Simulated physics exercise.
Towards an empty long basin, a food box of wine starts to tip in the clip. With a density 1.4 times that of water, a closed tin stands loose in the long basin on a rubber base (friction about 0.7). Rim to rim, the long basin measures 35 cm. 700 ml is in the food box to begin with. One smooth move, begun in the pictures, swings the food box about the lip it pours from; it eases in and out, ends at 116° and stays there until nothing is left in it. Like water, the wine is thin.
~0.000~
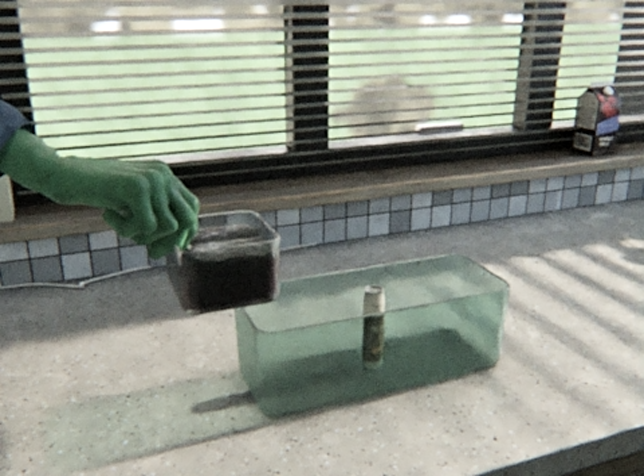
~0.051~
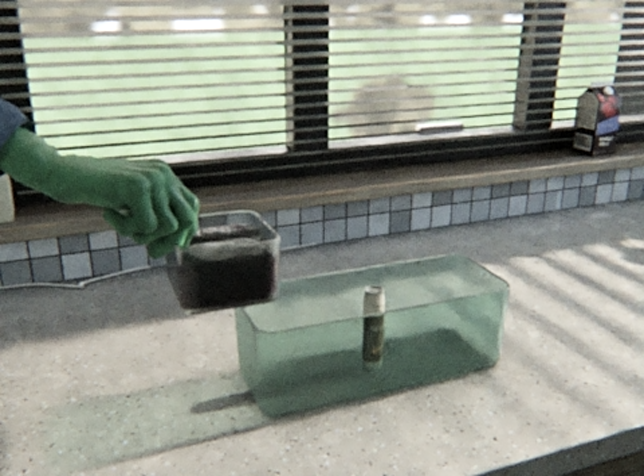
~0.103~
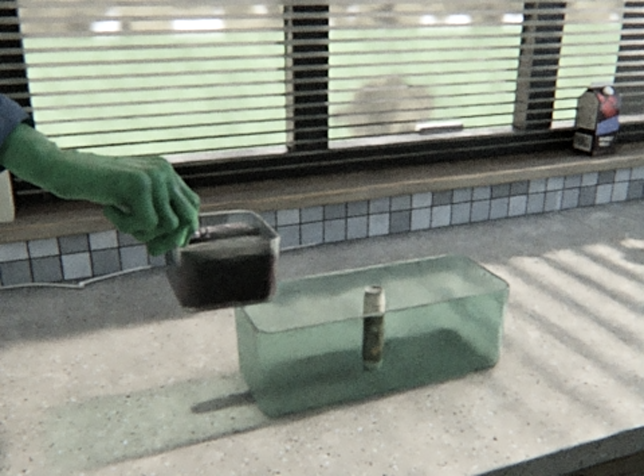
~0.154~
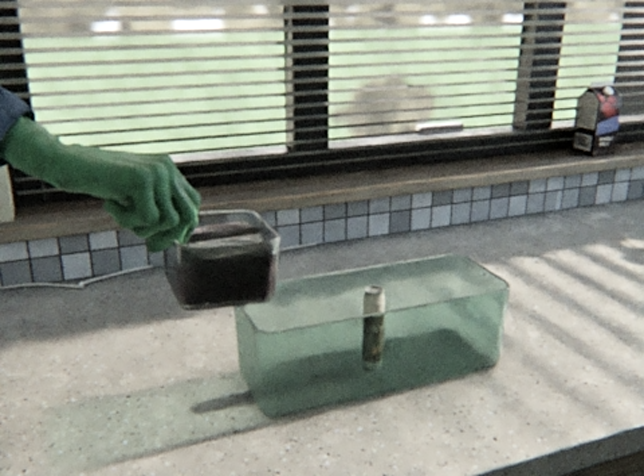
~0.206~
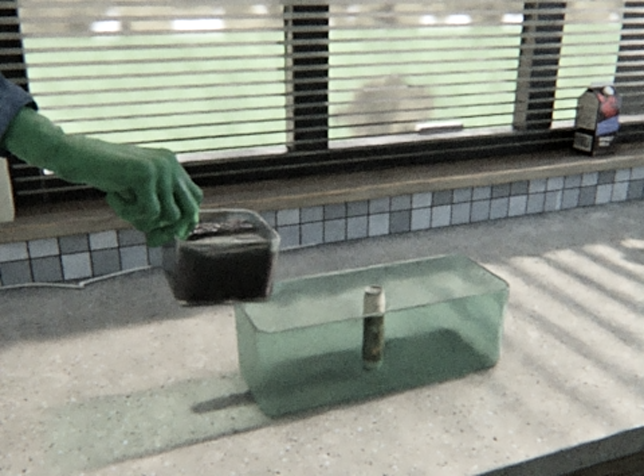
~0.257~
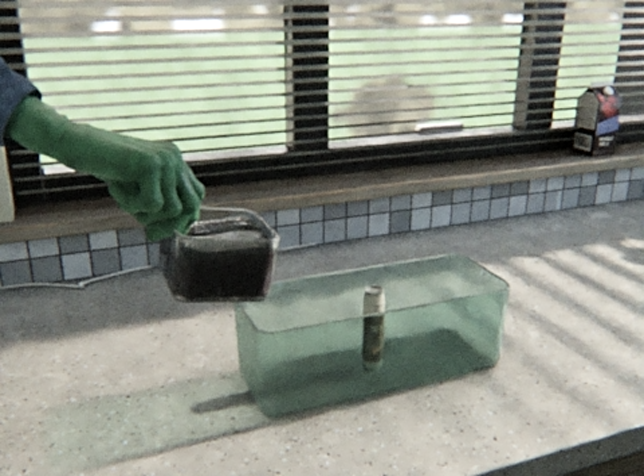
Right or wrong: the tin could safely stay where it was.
Right, it remains upright.
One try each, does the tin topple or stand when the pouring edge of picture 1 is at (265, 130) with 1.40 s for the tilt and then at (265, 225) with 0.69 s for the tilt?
Try 1: Still standing; try 2: Tipped over.
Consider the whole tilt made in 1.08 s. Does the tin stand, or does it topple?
It stays steady, then.
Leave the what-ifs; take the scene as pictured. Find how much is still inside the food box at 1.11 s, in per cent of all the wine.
I'd estimate some 10 per cent.
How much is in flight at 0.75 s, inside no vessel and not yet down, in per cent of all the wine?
26 %.
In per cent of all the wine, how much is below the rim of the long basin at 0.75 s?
Near 10 in a hundred.
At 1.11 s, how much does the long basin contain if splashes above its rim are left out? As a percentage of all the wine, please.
Looks like about 78 % of the whole amount.
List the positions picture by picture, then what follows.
In the first frame, it leans 0°; its right rim is at (266, 226); the wine meets the walls at (172, 248) and (263, 236); the long basin's rim runs from (245, 312) to (486, 270); the tin's top is at (374, 293).
In the second frame, it leans 0°; its right rim is at (266, 226); the wine meets the walls at (172, 248) and (264, 235).
In the third frame, it leans 2°; its right rim is at (266, 226); the wine meets the walls at (171, 247) and (263, 234).
In the fourth frame, it leans 3°; its right rim is at (266, 226); the wine meets the walls at (171, 245) and (263, 233).
In the fifth frame, it leans 6°; its right rim is at (266, 226); the wine meets the walls at (170, 243) and (262, 231).
In the sixth frame, it leans 9°; its right rim is at (266, 226); the wine meets the walls at (169, 241) and (262, 229).
By 0.75 s the tilt is 64° and 64 per cent is still to pour; the tin stands where it began.
By 1.11 s the tilt is 104° and 10 per cent is still to pour; the tin stands where it began.
By 1.49 s the tilt is 116° and 0 per cent is still to pour; the tin stands where it began.
By 1.90 s the tilt is 116° and 0 per cent is still to pour; the tin stands where it began.
At rest the tin stands where it began.
